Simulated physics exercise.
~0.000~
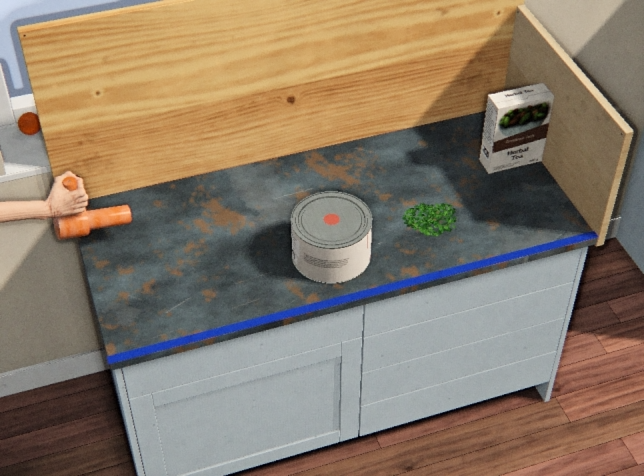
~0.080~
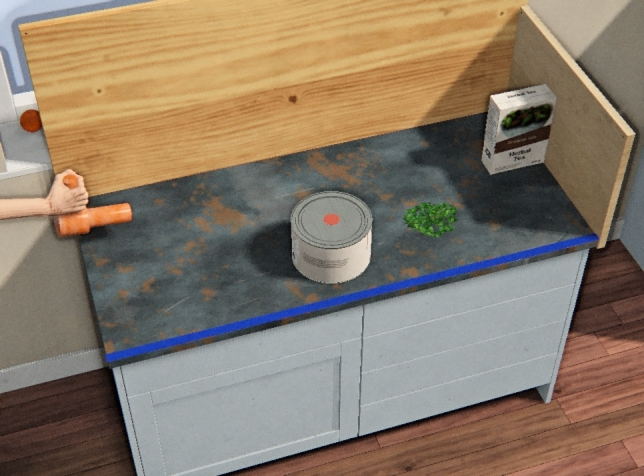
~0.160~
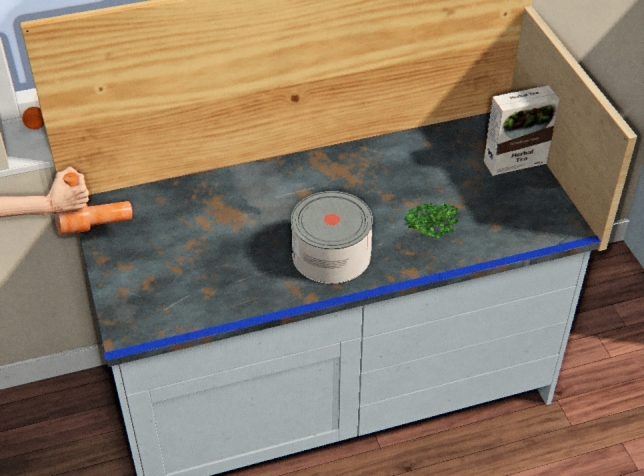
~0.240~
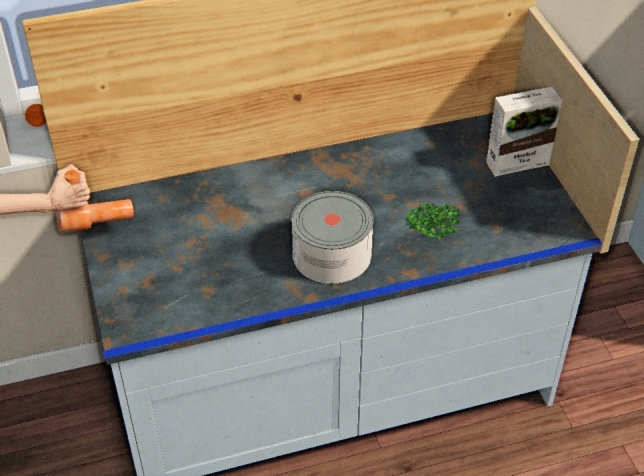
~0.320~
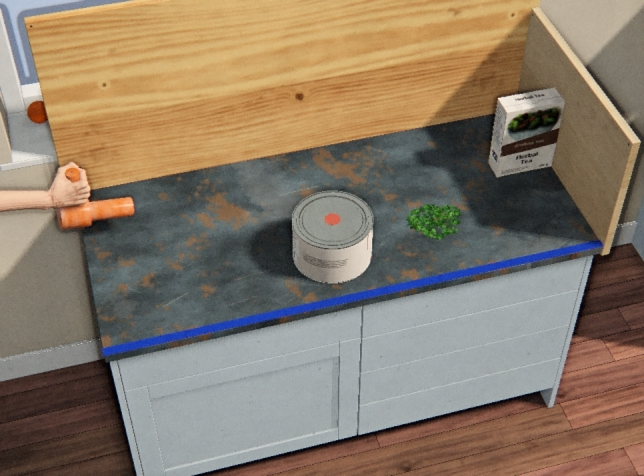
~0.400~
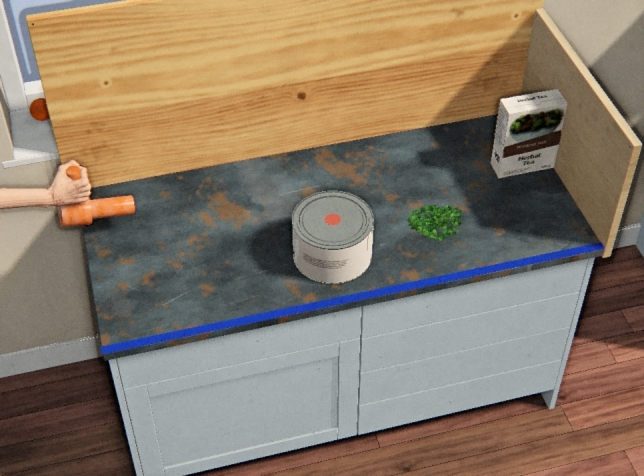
Only the view itself moves, drifting very slightly over a worktop seen from above and in front, with a mottled dark blue-grey and rust surface, blue front edge, pale cupboards and wooden boards behind and at right. A hand at left holds an orange dryer pointing right; a pale tin sits mid-worktop, green flakes right of it, and a white-and-brown carton in the back right corner. The hand, dryer, tin, flakes and carton all stay still.
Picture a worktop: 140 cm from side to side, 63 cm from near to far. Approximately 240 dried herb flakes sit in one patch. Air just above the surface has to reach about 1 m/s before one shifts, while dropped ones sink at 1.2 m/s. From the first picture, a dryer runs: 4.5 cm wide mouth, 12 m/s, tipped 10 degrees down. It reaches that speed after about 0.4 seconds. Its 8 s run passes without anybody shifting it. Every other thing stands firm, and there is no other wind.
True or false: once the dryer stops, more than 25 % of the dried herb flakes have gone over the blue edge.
True.
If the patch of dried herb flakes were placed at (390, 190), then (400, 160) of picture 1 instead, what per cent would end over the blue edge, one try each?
Taking the two spots in order, I'd say around 60 percent and then 4 percent.
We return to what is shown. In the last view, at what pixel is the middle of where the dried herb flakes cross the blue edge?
Somewhere about (585, 253).
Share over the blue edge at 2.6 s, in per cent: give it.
Share: Approx. 60 %.
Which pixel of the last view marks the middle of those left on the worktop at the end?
Centre: Roughly (532, 240).
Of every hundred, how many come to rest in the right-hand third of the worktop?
Something close to 30 % ends up there.
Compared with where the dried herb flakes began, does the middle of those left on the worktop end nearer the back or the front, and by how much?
To the near part, near enough 10 cm.
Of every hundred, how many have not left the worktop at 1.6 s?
Some 80 per cent.
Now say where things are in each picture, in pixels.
In the first picture, the middle of the dried herb flakes is near (431, 217), none has stirred yet and the mouth of the dryer is at (129, 214).
In the second picture, the middle of the dried herb flakes is near (429, 218), none has stirred yet and the blue edge is centred on (367, 298).
In the third picture, the middle of the dried herb flakes is near (431, 219), none has stirred yet, the top of a large tin is at (332, 219) and the top of a carton is at (526, 97).
In the fourth picture, the middle of the dried herb flakes is near (432, 219) and none has stirred yet.
In the fifth picture, the middle of the dried herb flakes is near (433, 220) and none has stirred yet.
In the sixth picture, the middle of the dried herb flakes is near (434, 221) and none has stirred yet.
After 1.6 s, 23 % are over the blue edge; the middle of those still in play is near (508, 227); 5 % have settled or left.
After 2.6 s, 58 % are over the blue edge; the middle of those still in play is near (522, 231); 52 % have settled or left.
After 4.4 s, 69 % are over the blue edge; the middle of those still in play is near (542, 227); 71 % have settled or left.
After 8.0 s, at the end, 73 % are over the blue edge; the middle of those still in play is near (532, 240).
